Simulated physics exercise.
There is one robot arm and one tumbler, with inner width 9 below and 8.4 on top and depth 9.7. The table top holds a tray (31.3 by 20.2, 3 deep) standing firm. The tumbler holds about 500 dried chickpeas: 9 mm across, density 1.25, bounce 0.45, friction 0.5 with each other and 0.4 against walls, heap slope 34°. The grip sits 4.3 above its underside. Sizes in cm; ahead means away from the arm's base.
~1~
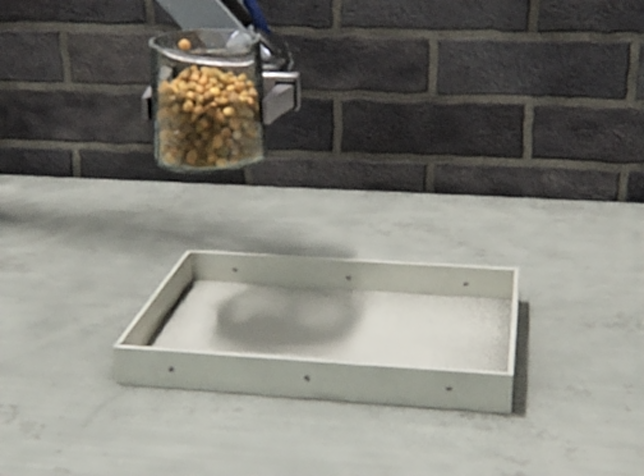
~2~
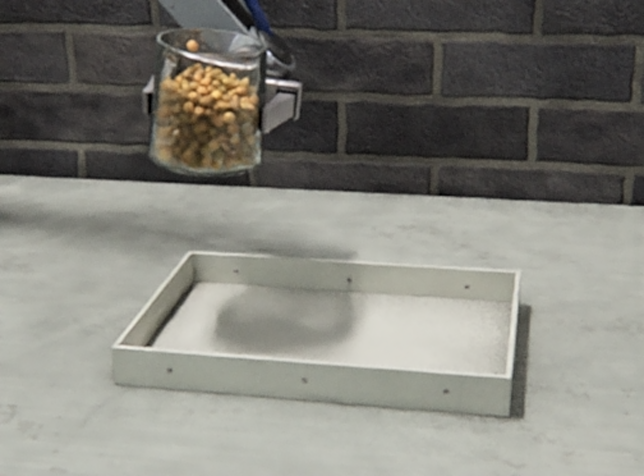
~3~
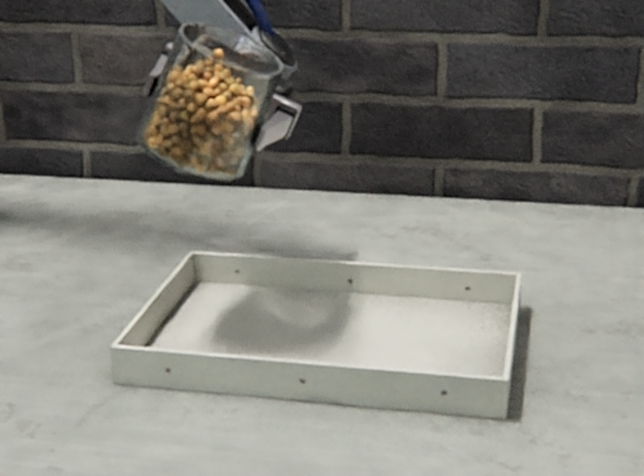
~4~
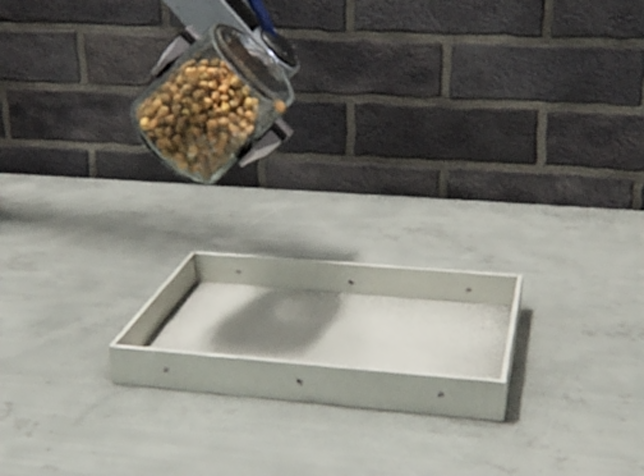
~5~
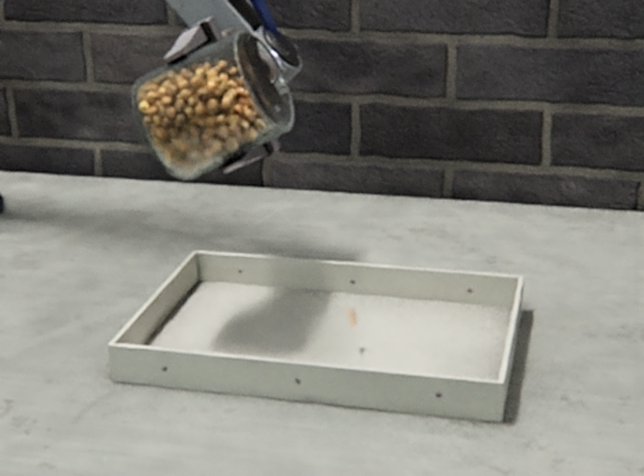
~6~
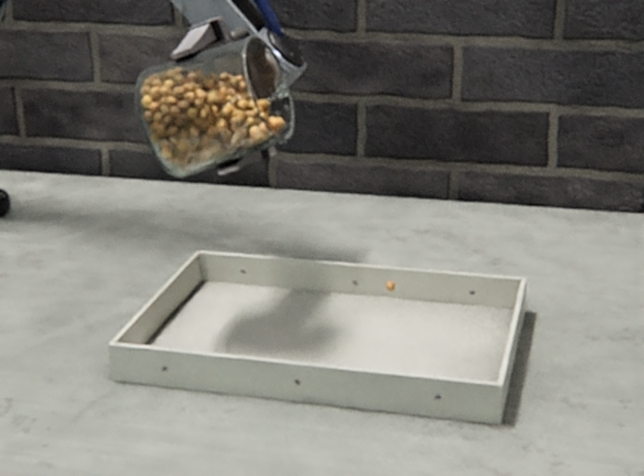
The footage shows a robot arm holding a clear tumbler of dried chickpeas above a pale tray and tilting it steadily to the right until it leans far over, while a single chickpea drops out and bounces in the tray.
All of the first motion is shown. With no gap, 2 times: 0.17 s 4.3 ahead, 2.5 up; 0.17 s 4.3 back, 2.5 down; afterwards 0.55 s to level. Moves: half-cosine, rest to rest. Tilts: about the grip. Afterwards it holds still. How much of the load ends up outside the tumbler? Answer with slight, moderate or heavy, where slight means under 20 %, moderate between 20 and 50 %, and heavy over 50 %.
Moderate, between 20 and 50 %.
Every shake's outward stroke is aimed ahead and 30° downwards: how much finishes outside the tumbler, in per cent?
Result: Approx. 5 %.
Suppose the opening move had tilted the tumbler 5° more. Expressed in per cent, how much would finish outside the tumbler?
It would come to roughly 40 per cent.
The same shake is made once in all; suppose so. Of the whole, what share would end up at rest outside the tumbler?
In that case it would be roughly 15 per cent.
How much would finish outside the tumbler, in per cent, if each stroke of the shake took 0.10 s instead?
80 %.
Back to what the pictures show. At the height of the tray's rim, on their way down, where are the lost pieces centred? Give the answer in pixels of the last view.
(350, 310).
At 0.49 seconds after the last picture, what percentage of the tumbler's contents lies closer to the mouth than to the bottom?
My estimate is near 45 per cent.
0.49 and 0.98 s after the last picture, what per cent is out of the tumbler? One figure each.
In turn: 10 %, then 30 %.
Then, 0.49 s on, tilted 70° forward, highest piece 24 above the table; 440 in the tumbler, 58 in the tray, 3 in flight or on a rim.
Then, 0.98 s on, tilted 29° forward, highest piece 24 above the table; 358 in the tumbler, 142 in the tray, 1 on the table or floor.
Then, 1.43 s on, level, highest piece 23 above the table; 357 in the tumbler, 143 in the tray, 1 on the table or floor.
Then, 2.48 s on, level, highest piece 23 above the table; 357 in the tumbler, 143 in the tray, 1 on the table or floor.
In the end, 357 in the tumbler, 143 in the tray, 1 on the table or floor. That is 29 % outside the tumbler.
